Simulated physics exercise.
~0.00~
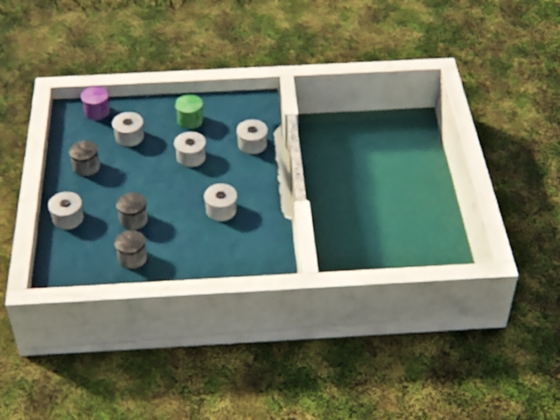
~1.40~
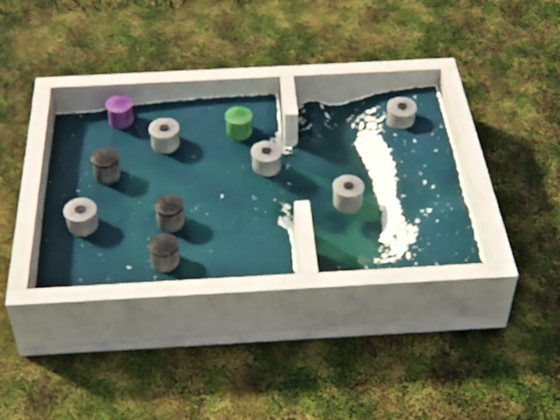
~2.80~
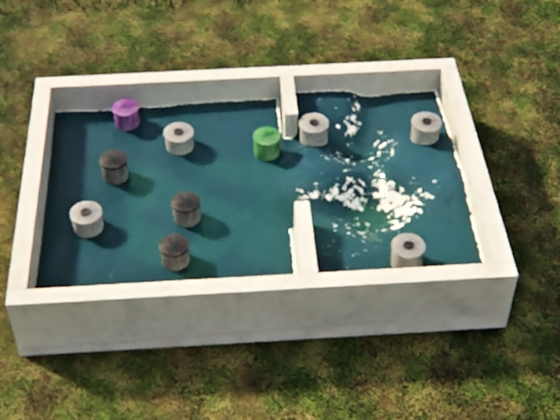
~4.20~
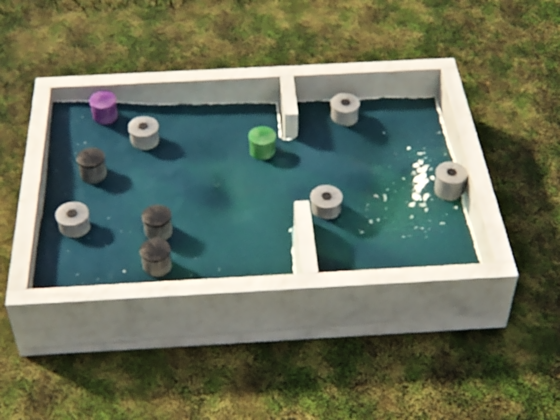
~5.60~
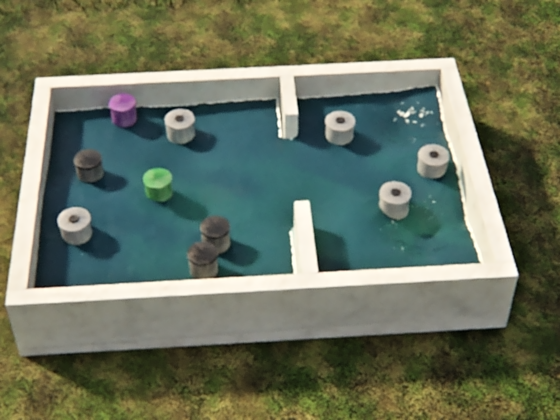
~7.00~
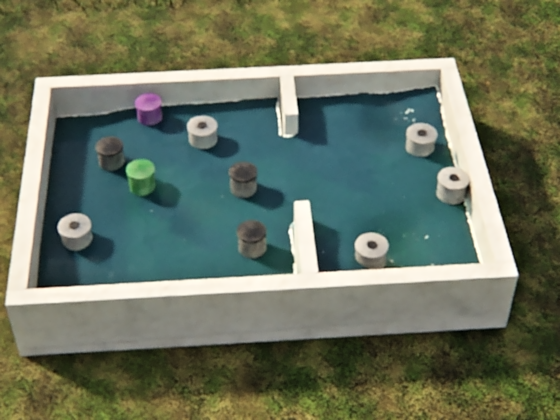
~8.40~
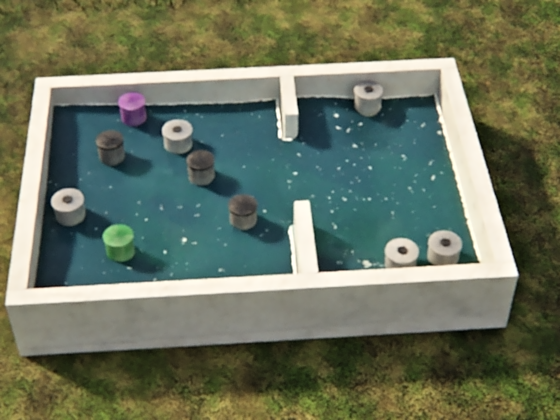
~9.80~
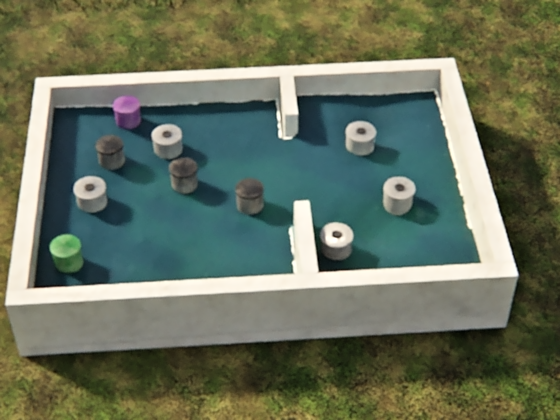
Walled tank on grass, water surging through a gap and carrying three pale tubs right, the green and purple pails floating left.
